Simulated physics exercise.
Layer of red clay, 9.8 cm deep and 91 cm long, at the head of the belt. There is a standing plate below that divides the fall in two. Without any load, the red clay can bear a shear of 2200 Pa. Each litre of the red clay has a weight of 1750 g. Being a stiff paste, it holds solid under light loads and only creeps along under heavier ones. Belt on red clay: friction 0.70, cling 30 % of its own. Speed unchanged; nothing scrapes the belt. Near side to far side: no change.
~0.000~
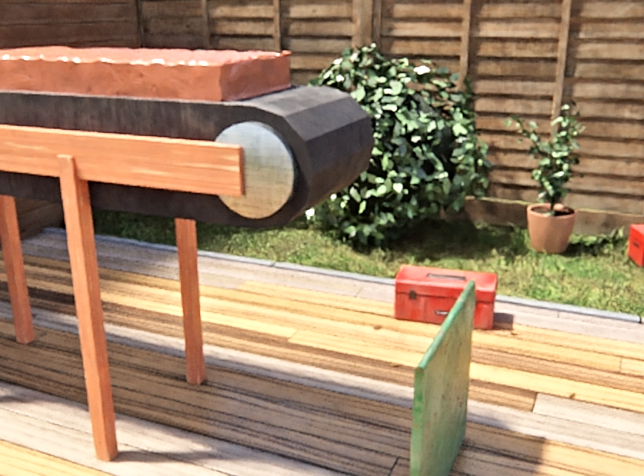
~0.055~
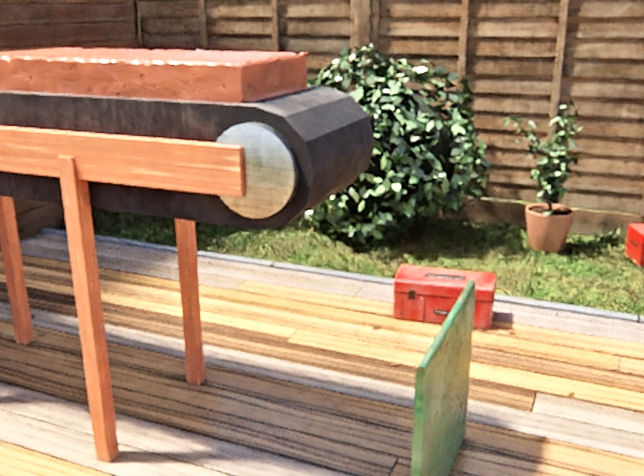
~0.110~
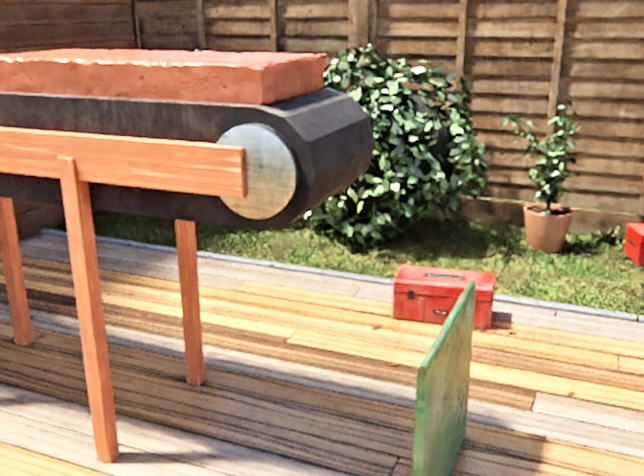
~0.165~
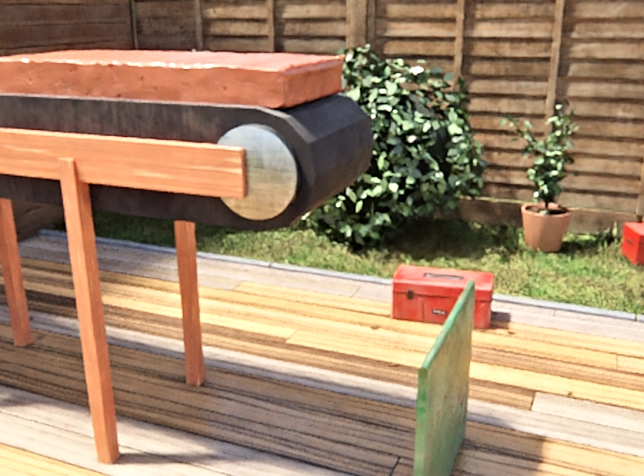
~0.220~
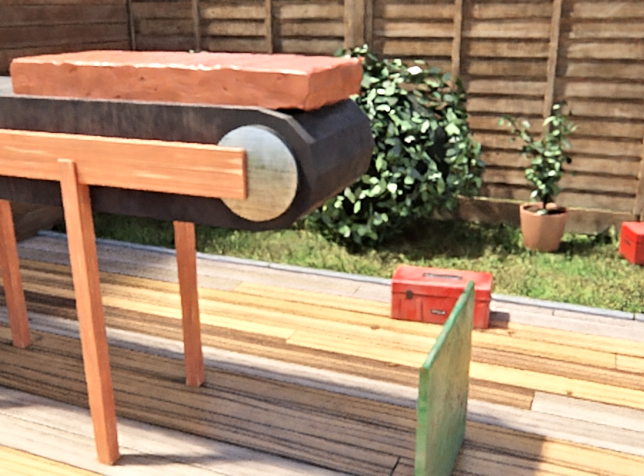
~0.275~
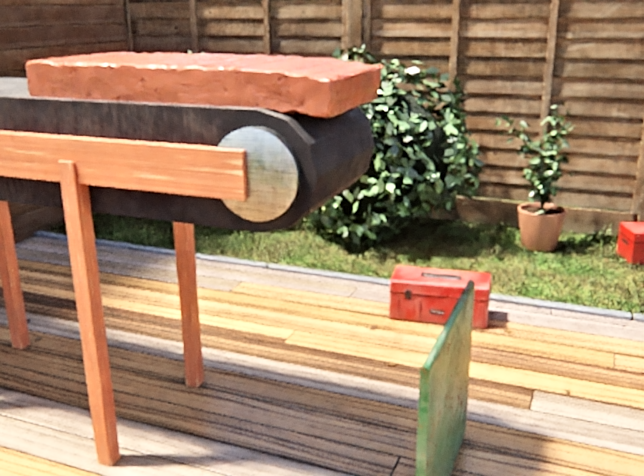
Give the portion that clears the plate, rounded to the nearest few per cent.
The portion that clears the plate is close to 11 %.
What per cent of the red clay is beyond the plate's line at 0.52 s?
Some 0 in a hundred.
After 0.52 s, 0 % is beyond the plate's line.
After 0.81 s, 3 % is beyond the plate's line.
After 1.10 s, 6 % is beyond the plate's line.
After 1.40 s, 11 % is beyond the plate's line.
After 2.59 s, at the end, 11 % is beyond the plate's line.
